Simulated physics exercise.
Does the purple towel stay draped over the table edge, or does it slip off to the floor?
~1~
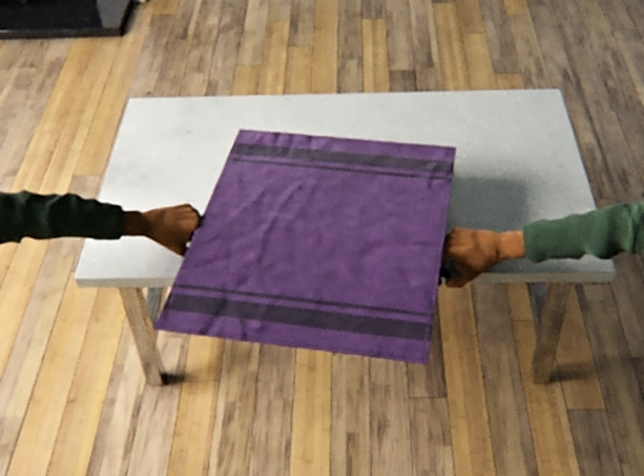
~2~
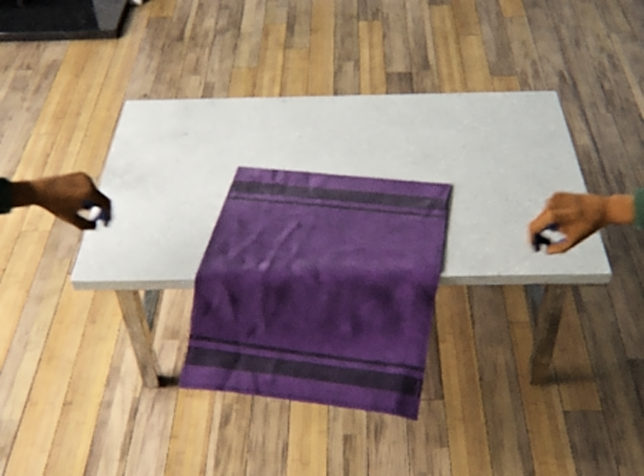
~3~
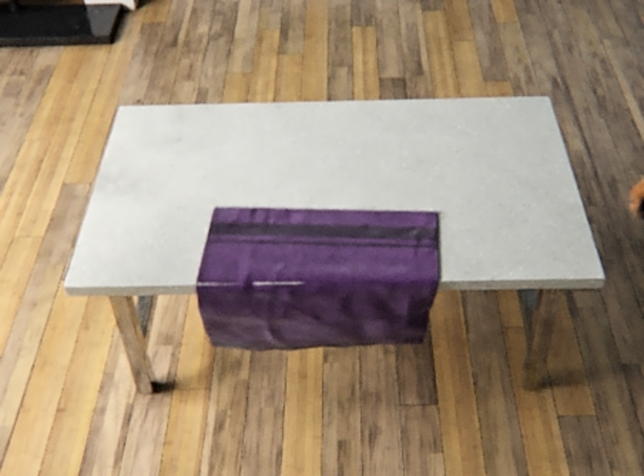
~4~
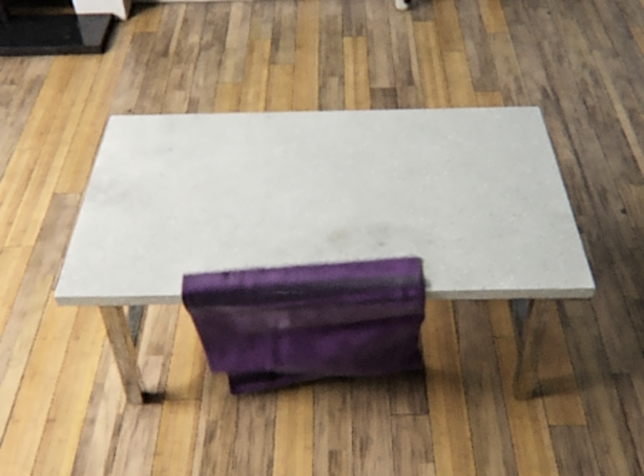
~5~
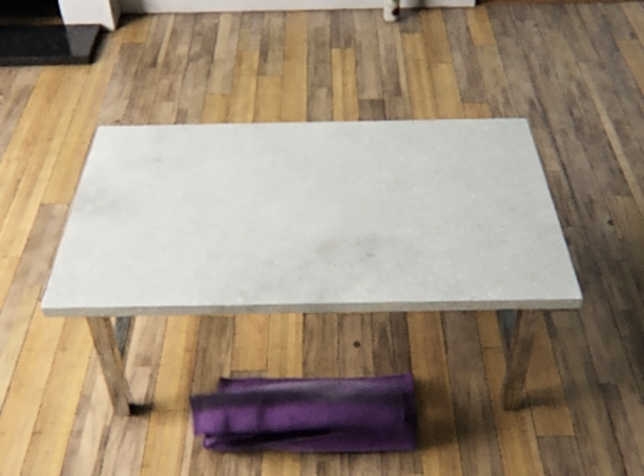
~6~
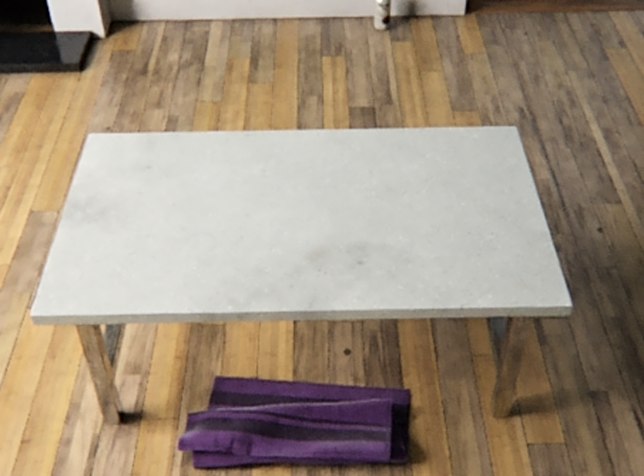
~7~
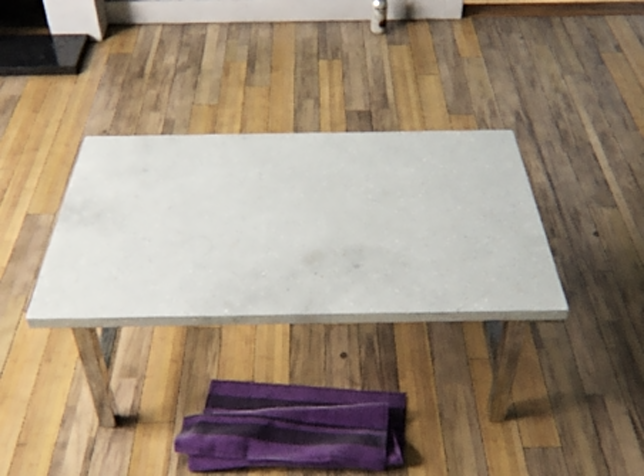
It slips off. The towel slides over the front edge and ends up in a folded heap on the wooden floor.
